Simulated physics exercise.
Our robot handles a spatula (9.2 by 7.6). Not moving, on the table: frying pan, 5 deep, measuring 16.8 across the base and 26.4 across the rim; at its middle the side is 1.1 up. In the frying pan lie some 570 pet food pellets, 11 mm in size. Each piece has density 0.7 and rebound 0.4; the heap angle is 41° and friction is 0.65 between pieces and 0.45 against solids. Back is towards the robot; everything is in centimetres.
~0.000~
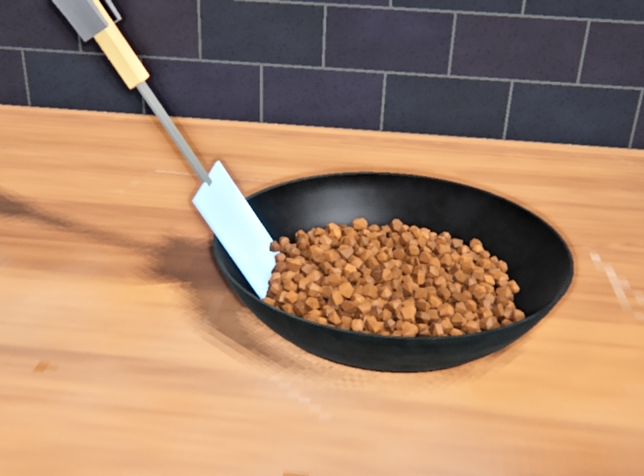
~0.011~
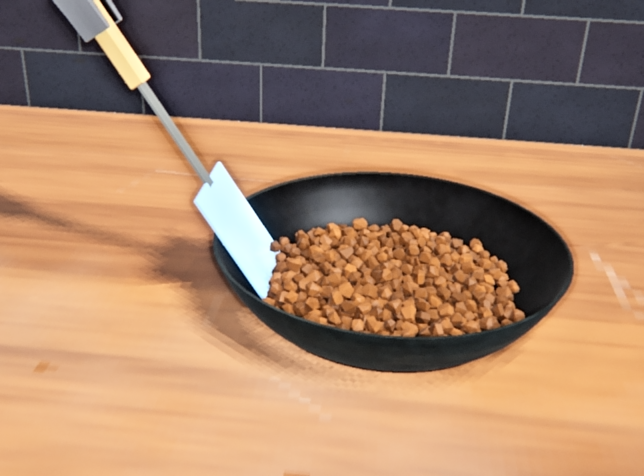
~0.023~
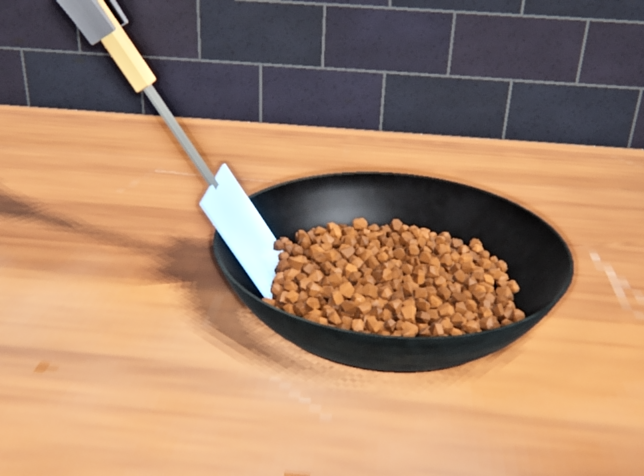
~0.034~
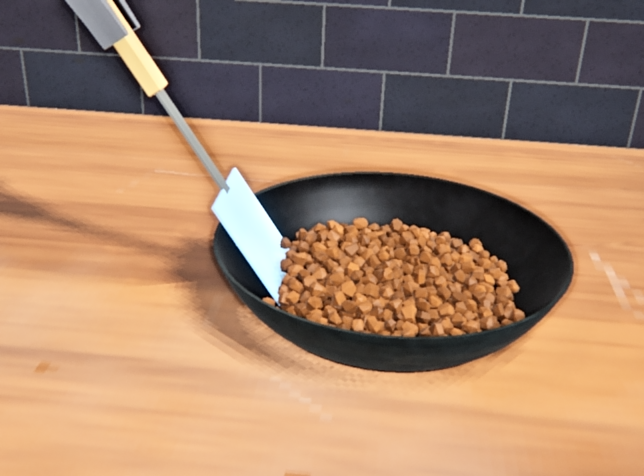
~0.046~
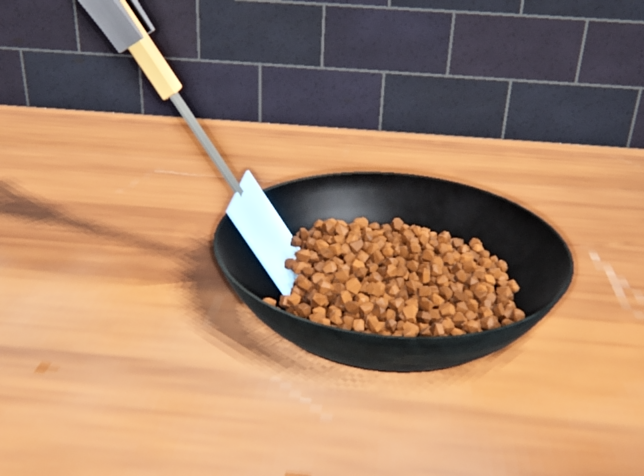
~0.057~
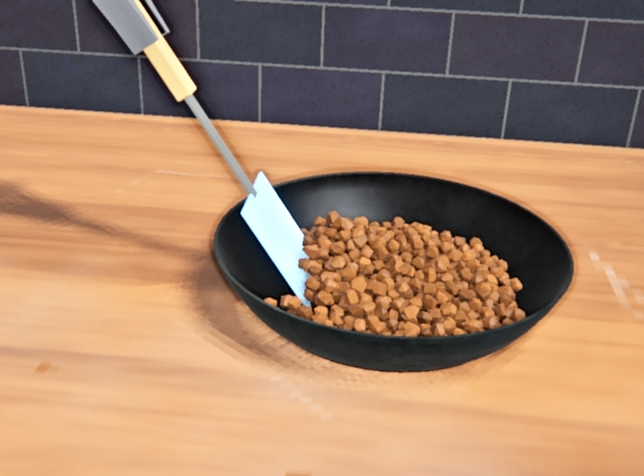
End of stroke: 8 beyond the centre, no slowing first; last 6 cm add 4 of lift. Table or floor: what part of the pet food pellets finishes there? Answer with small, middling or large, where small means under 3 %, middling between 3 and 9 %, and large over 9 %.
It is large.
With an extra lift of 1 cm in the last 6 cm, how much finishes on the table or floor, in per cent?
Roughly 15 percent of it.
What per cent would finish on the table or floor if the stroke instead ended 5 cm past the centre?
Then roughly 5 percent would finish on the table or floor.
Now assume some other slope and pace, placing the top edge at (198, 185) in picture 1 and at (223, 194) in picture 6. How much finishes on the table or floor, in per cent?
It works out to about 5 %, more or less.
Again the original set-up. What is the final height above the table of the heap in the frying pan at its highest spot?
Roughly 6.0 centimetres.
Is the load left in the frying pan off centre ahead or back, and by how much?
What stays is shifted forward by around 4.0 cm.
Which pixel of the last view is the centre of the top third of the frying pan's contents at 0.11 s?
At about (415, 262).
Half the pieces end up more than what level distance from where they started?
Level distance of roughly 4 cm.
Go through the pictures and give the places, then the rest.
In the first frame, the spatula top edge at (206, 180), sloping 57°; upper third of the load around (385, 270), from x 270 to 515, top at y 225; 572 in the frying pan.
In the second frame, the spatula top edge at (207, 180), sloping 57°; upper third of the load around (385, 270), from x 270 to 515, top at y 225.
In the third frame, the spatula top edge at (213, 183), sloping 57°; upper third of the load around (385, 269), from x 270 to 515, top at y 225.
In the fourth frame, the spatula top edge at (224, 187), sloping 57°; upper third of the load around (380, 268), from x 270 to 515, top at y 225.
In the fifth frame, the spatula top edge at (238, 190), sloping 57°; upper third of the load around (381, 267), from x 270 to 515, top at y 225.
In the sixth frame, the spatula top edge at (252, 191), sloping 57°; upper third of the load around (384, 264), from x 270 to 515, top at y 220; 572 in the frying pan.
After 0.11 s, sloping 57°, highest piece 5 above the table; 572 in the frying pan.
After 0.16 s, sloping 57°, highest piece 6 above the table; 572 in the frying pan.
After 0.38 s, sloping 57°, highest piece 7 above the table; 477 in the frying pan, 83 on the table or floor, 12 on the blade or in flight.
After 1.43 s, sloping 57°, highest piece 6 above the table; 477 in the frying pan, 95 on the table or floor.
In the end, 477 in the frying pan, 95 on the table or floor. That is 17 % on the table or floor.
